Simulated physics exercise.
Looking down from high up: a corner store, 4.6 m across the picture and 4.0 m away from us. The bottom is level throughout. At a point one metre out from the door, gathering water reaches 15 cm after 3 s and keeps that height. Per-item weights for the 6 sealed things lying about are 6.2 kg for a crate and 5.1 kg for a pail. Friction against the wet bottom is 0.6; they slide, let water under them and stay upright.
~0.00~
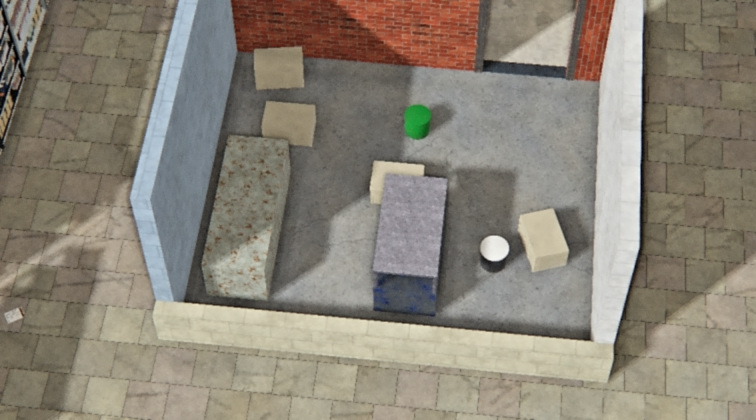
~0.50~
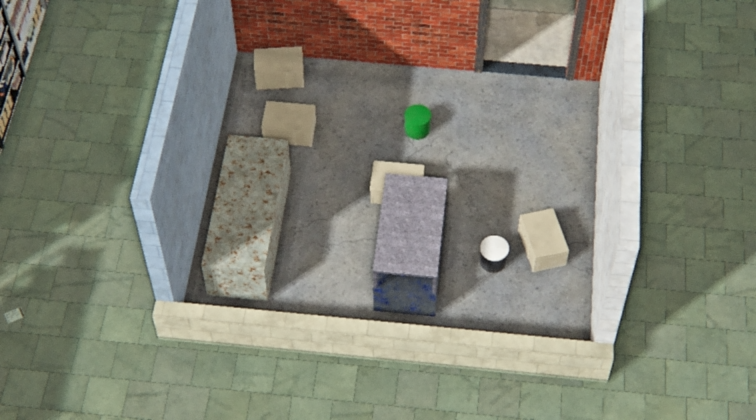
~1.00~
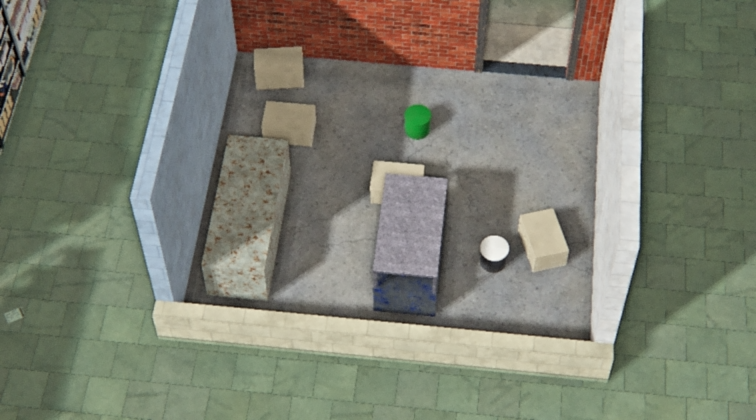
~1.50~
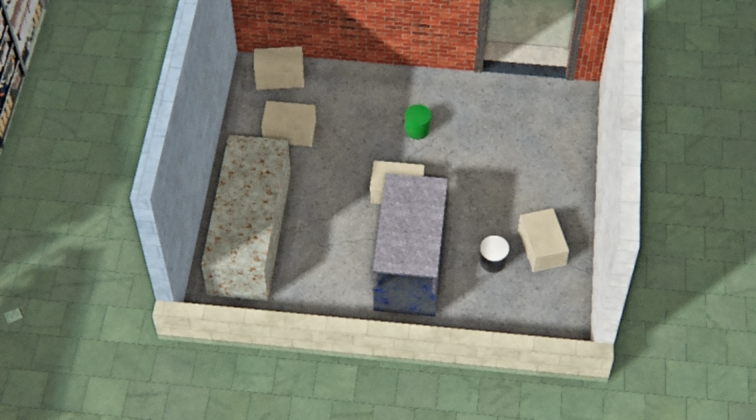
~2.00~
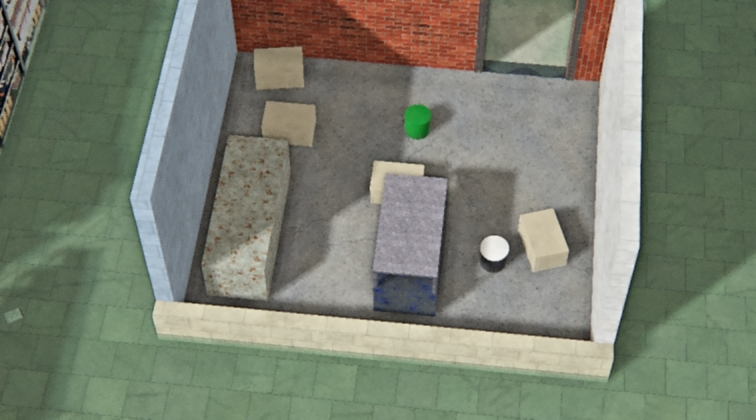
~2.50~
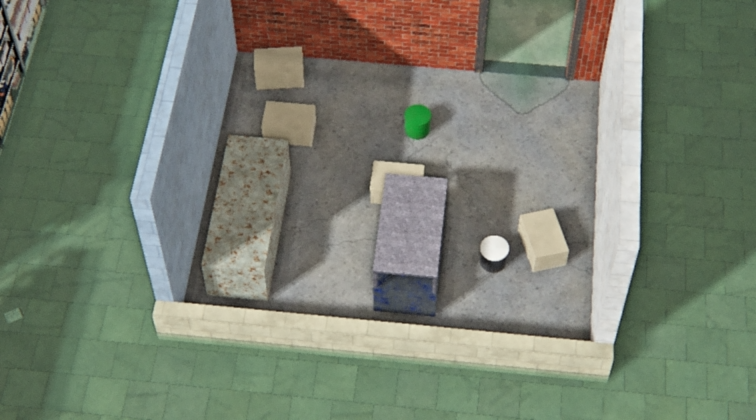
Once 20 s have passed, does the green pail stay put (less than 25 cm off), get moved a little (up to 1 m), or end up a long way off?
It stays put.
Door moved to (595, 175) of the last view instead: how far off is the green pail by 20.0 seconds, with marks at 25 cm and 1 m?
Then the green pail is swept a long way.
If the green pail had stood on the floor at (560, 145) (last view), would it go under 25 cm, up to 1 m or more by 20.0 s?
It goes a long way.
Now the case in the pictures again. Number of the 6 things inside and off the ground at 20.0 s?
At that time the total is 5.
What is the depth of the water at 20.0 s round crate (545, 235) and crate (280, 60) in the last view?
11 and 9 cm.
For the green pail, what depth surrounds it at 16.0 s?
About 3 cm.
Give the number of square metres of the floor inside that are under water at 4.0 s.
At that time the wet patch spans about 4.5 m2.
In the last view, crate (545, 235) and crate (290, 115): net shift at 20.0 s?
In turn: 140 cm, 150 cm.
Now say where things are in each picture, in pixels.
The first frame shows the green pail at (418, 115) rests on the ground; water covers 0.0 m2; 0 of 6 have shifted.
The second frame shows the green pail at (418, 115) rests on the ground; 0.0 m2 under water; 0 of 6 have shifted.
The third frame shows the green pail at (418, 115) rests on the ground; 0.0 m2 under water; 0 of 6 have shifted.
The fourth frame shows the green pail at (418, 115), on the bottom; 0.0 m2 under water; 0 of 6 have shifted.
The fifth frame shows the green pail at (418, 115), on the bottom; water covers 0.0 m2; 0 of 6 have shifted.
The sixth frame shows the green pail at (418, 115), on the bottom; 0.4 m2 under water; 0 of 6 have shifted.
After 4.0 s the green pail is near (418, 115), 0.0 m from its start, aground; 0 afloat.
After 9.0 s the green pail is near (418, 115), 0.0 m from its start, aground; 2 afloat.
After 16.0 s the green pail is near (418, 115), 0.0 m from its start, aground; 5 afloat.
After 20.0 s the green pail is near (424, 120), 0.1 m from its start, aground; 5 afloat.
